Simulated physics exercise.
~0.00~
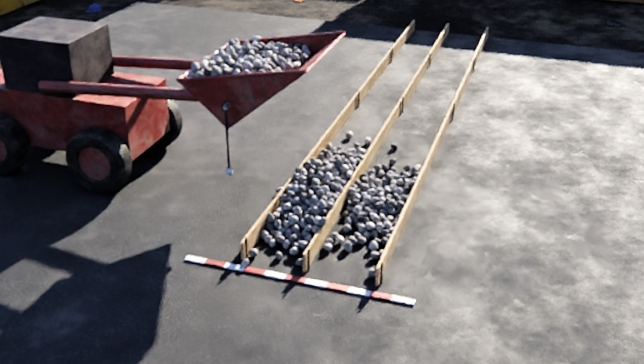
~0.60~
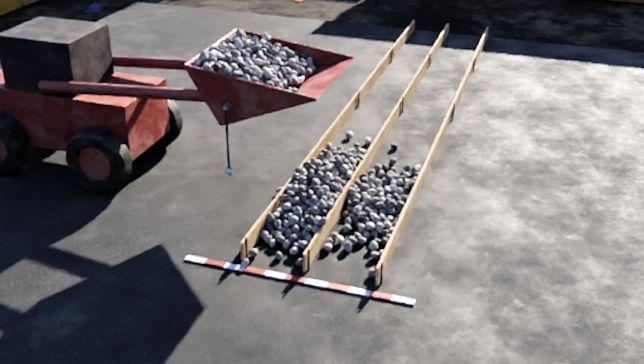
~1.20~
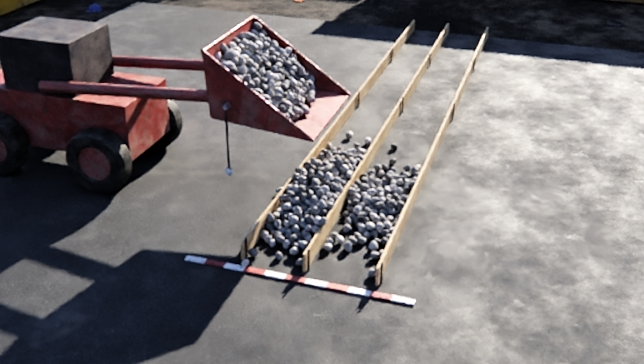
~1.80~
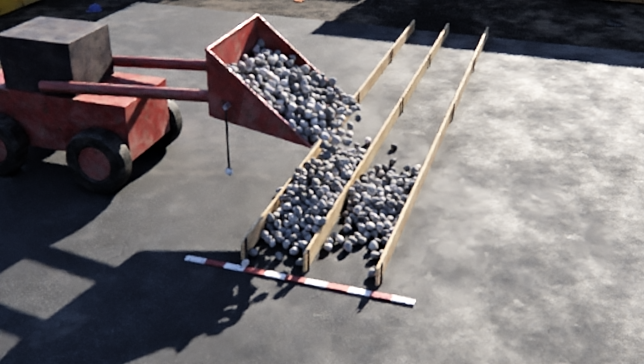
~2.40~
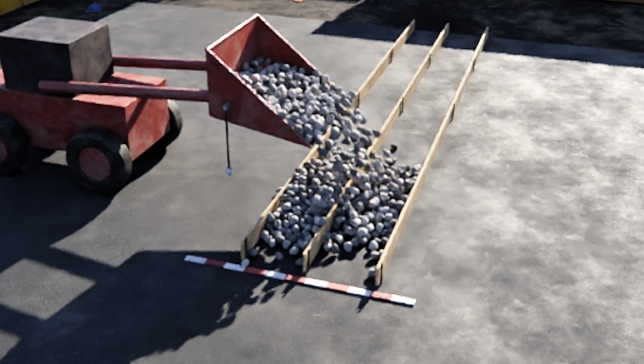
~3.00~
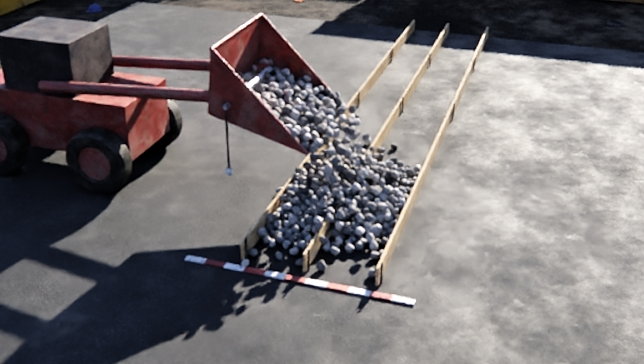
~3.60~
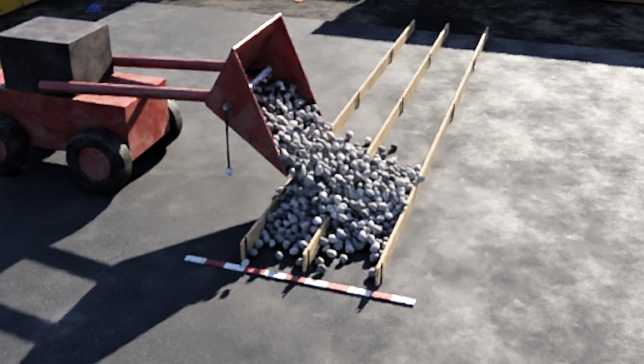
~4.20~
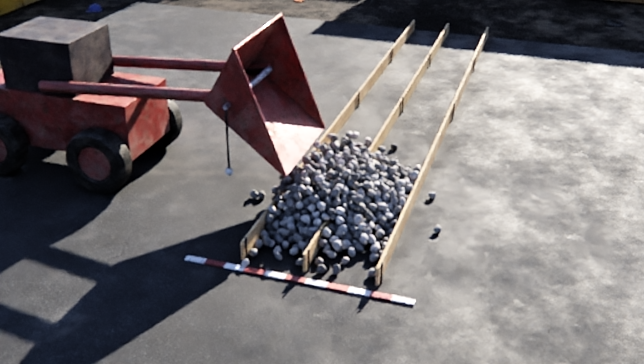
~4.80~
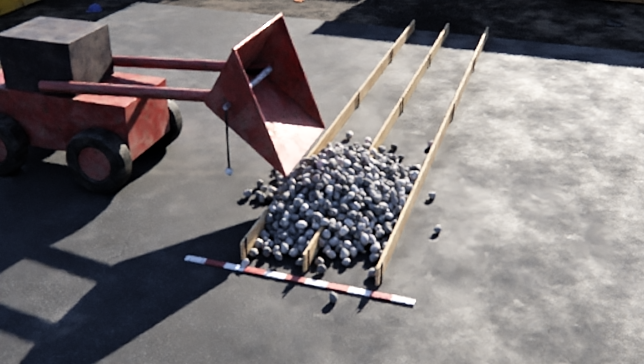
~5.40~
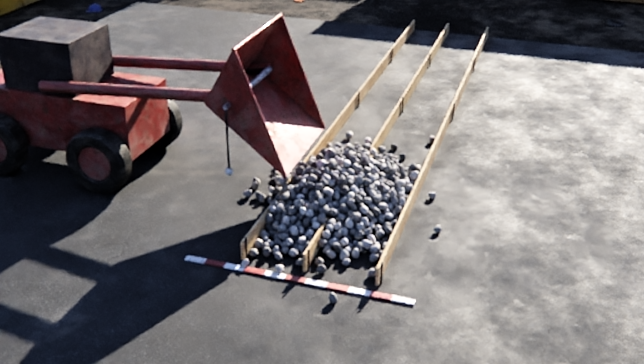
In the video, a red loader tips its raised bucket of grey stones rightward, pouring them over smaller piles lying between three wooden boards. The stones spread across both bays, a few roll outside, and the emptied bucket stays tilted beside one merged heap.
